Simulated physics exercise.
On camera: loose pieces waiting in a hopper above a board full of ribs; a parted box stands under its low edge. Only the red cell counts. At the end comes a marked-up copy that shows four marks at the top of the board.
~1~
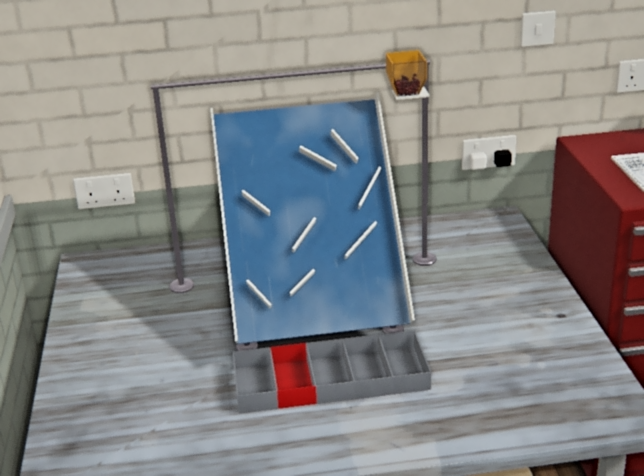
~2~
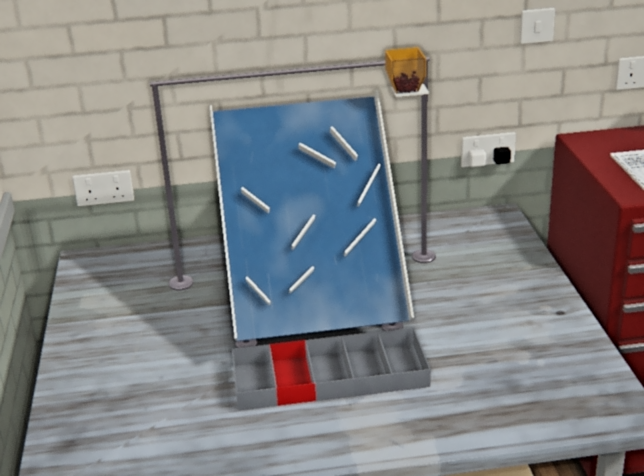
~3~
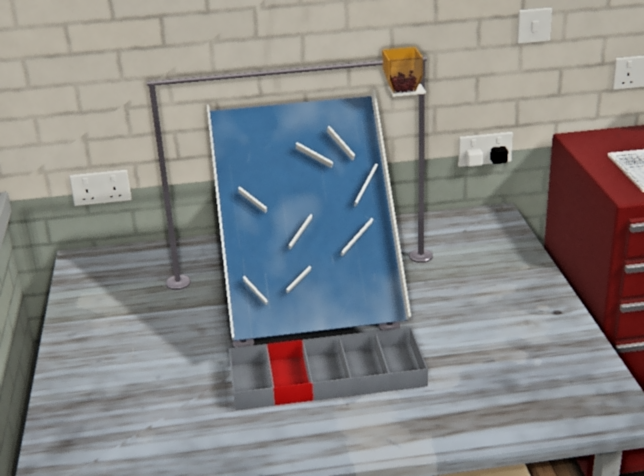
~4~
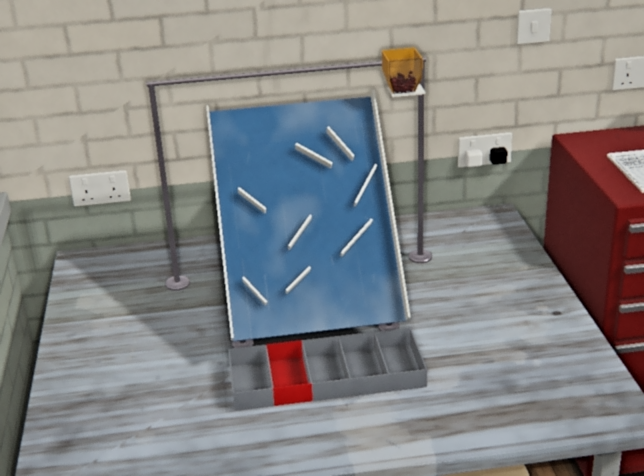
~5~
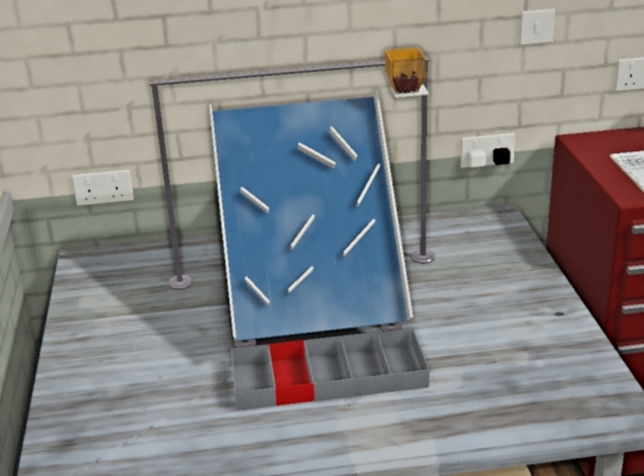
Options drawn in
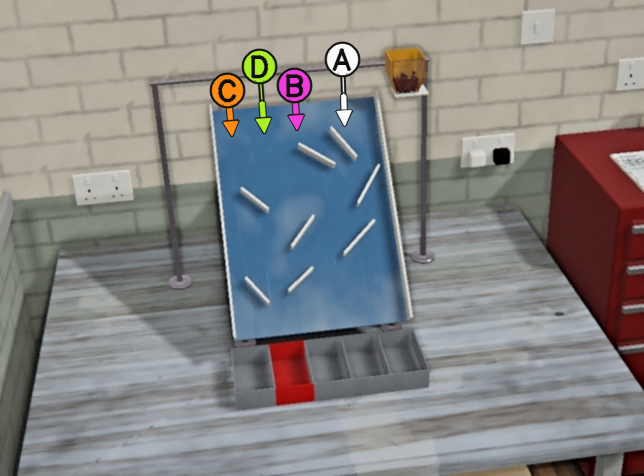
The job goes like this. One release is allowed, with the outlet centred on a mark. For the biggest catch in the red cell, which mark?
D beats the others.
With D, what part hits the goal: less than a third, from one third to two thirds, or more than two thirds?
More than two thirds.
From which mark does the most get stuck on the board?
It is B.
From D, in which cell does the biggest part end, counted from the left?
It is the second one.
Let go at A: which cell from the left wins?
It is the third one.
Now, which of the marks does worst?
That is mark A.
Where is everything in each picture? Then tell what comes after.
The first picture shows hopper near (404, 86), kidney beans, door shut.
The second picture shows ribs (299, 143) to (335, 163), (331, 127) to (357, 156), (242, 188) to (269, 209).
The third picture shows ribs (356, 202) to (377, 164), (290, 245) to (312, 215), (343, 252) to (372, 219).
The fourth picture shows ribs (243, 277) to (266, 302), (287, 290) to (310, 267).
The fifth picture shows red cell near (295, 393), number 2 of 5 from the left.
On the marked copy, mark A meets the board at (344, 120); mark B meets the board at (296, 124); mark C meets the board at (231, 130); mark D meets the board at (264, 127).
If A is chosen, a small share in the red cell, all but a few in other cells.
If B is chosen, close to a third in the red cell, close to half in other cells, close to a quarter held on the board.
If C is chosen, close to half in the red cell, close to half in other cells, only a few outside the box.
If D is chosen, all but a few in the red cell, a small share in other cells.
